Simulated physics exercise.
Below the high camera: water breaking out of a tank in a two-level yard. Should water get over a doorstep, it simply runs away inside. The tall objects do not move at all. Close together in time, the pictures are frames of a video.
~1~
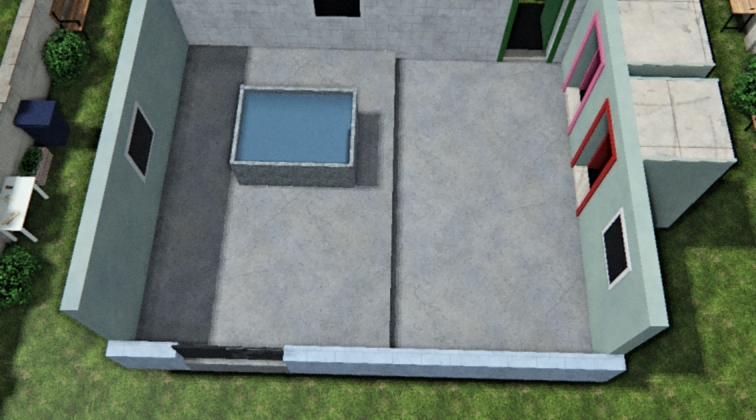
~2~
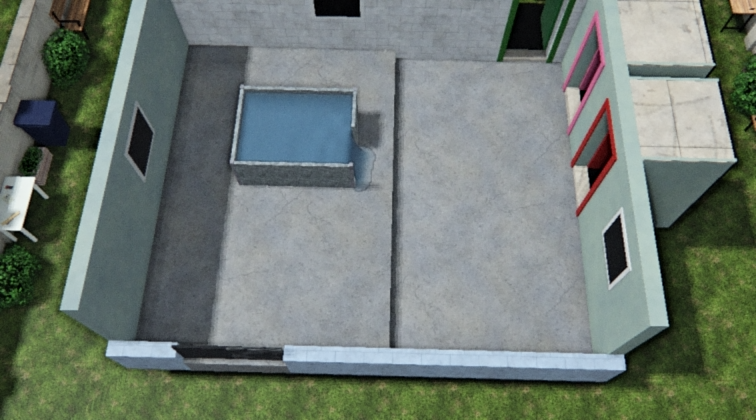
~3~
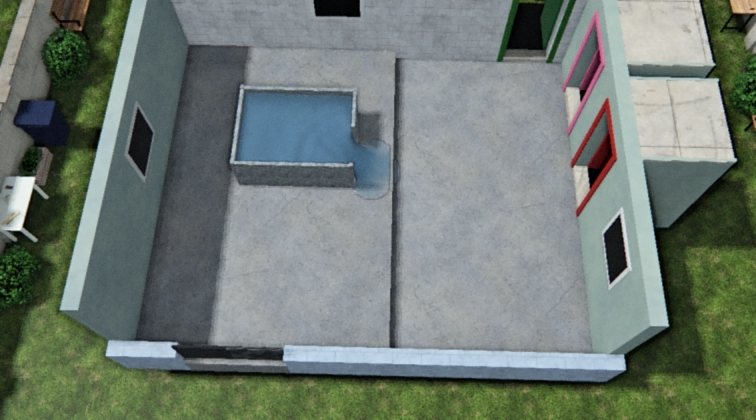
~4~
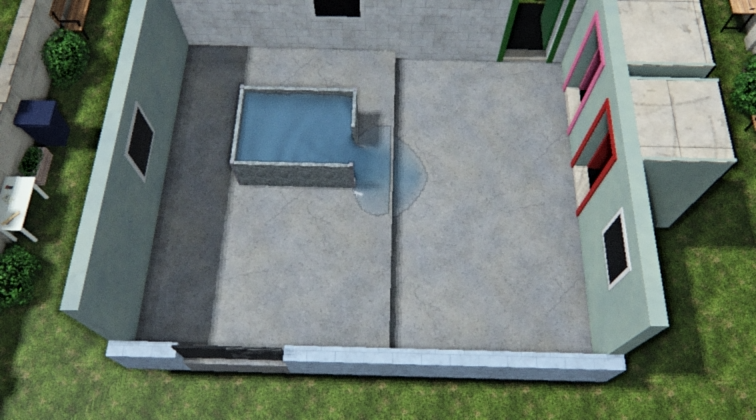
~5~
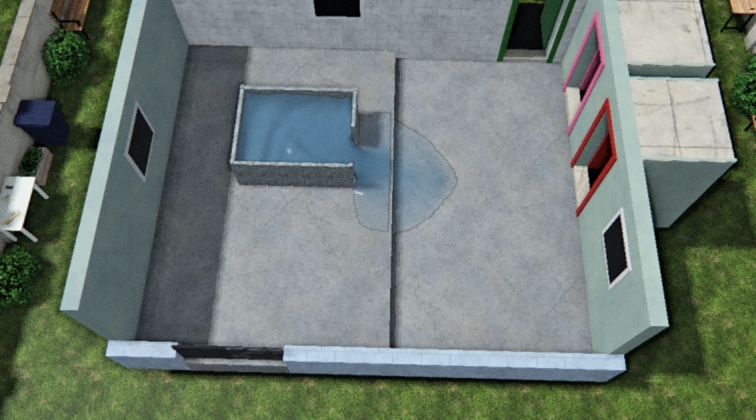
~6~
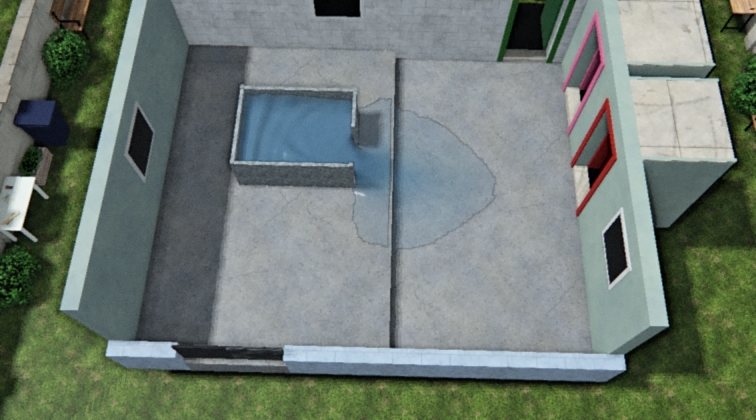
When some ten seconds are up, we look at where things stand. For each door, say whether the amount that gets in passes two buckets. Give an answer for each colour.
Pink door: No, red door: Yes, green door: Yes.
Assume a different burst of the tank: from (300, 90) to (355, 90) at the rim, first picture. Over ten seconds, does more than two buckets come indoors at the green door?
Note: Green overshoots.
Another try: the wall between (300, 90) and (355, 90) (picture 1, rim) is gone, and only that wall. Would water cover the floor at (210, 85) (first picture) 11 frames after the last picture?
Spot status: Drenched.
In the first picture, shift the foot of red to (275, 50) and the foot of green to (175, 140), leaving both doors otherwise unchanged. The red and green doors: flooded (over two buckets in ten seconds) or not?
The red one never reaches the limit, and the green one never reaches the limit.
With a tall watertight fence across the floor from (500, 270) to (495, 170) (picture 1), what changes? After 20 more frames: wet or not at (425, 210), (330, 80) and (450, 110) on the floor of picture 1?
Reading them off in sequence: Swamped, spared, swamped.
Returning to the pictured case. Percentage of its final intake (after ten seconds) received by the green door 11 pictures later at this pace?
I make it 0 per cent.
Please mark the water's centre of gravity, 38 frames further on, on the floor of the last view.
At roughly (440, 191).
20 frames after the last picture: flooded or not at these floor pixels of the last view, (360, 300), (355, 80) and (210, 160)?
First spot not wet, second not wet, third not wet.
A moment on, water covers 30 % of the floor; the pink door not reached, the red door wet at the sill, nothing in, the green door not reached.
Next, water covers 45 % of the floor; the pink door wet at the sill, nothing in, the red door over two buckets in, the green door not reached.
Then, water covers 45 % of the floor; the pink door under two buckets in, the red door over two buckets in, the green door under two buckets in.
Later, water covers 50 % of the floor; the pink door under two buckets in, the red door far over two buckets in, the green door over two buckets in.
In the end, water covers 50 % of the floor; the pink door under two buckets in, the red door far over two buckets in, the green door over two buckets in.
